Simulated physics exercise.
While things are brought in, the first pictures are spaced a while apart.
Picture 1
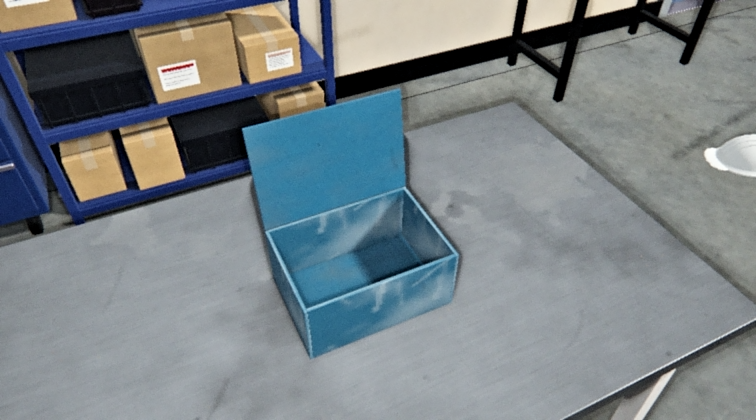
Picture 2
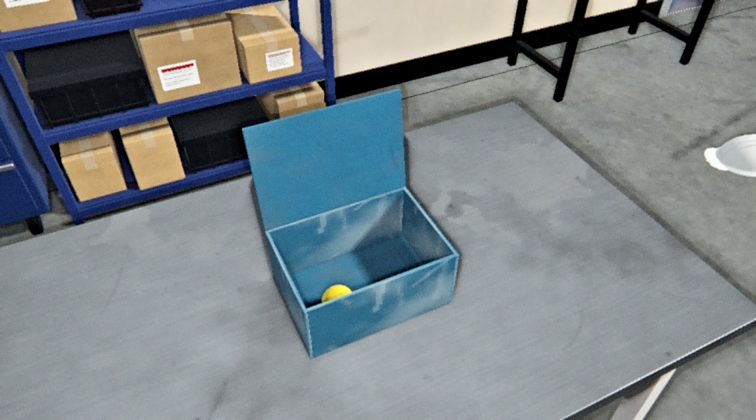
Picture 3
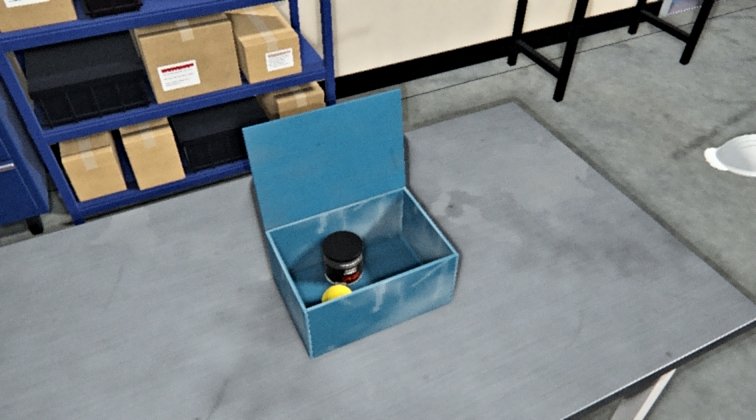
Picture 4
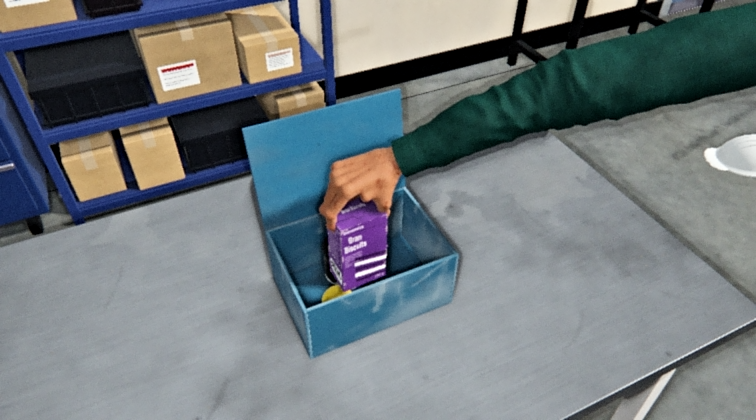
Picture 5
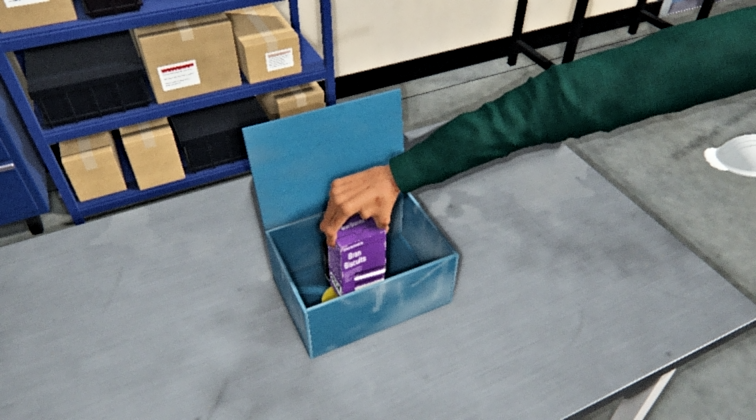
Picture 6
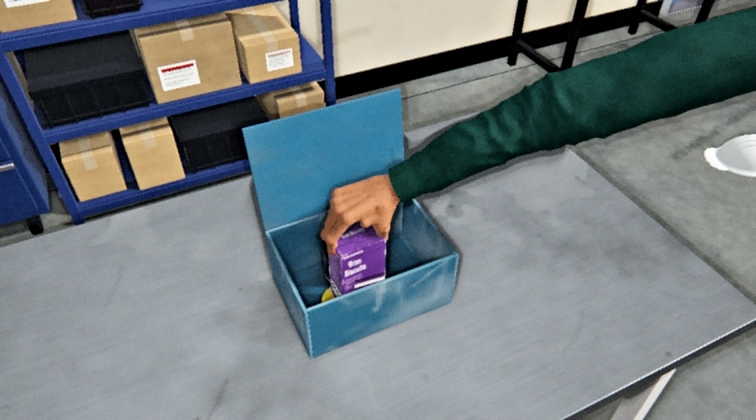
On a grey table in a storage room, an open blue box holds first a yellow object, then also a dark, black-lidded jar, before a green-sleeved arm reaches from the right and lowers a purple carton inside, still gripping it.
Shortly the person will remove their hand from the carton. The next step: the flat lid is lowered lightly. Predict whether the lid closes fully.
I expect the lid to fit.
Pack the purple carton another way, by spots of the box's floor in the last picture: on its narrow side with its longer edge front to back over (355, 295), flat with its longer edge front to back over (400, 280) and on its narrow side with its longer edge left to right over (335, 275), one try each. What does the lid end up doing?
With the first placement it can't come down; with the second it drops into place; with the third it can't come down.
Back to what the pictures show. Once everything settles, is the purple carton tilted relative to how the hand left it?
By the end it has leaned over.
Then, 0.40 s past the last view, purple carton on its side near (368, 281); yellow lemon displaced about its own width.
Then, 1.50 s past the last view, lid 66° above the rim; purple carton on its side near (369, 278); yellow lemon displaced about its own width.
Then, 1.90 s past the last view, lid 21° above the rim; purple carton on its side near (369, 278); yellow lemon displaced about its own width.
Finally, lid shut; down or leaning hard in the box, purple carton; moved from the start, yellow lemon; black tin still in place. Final places as the last picture's camera would see them, purple carton near (369, 278).
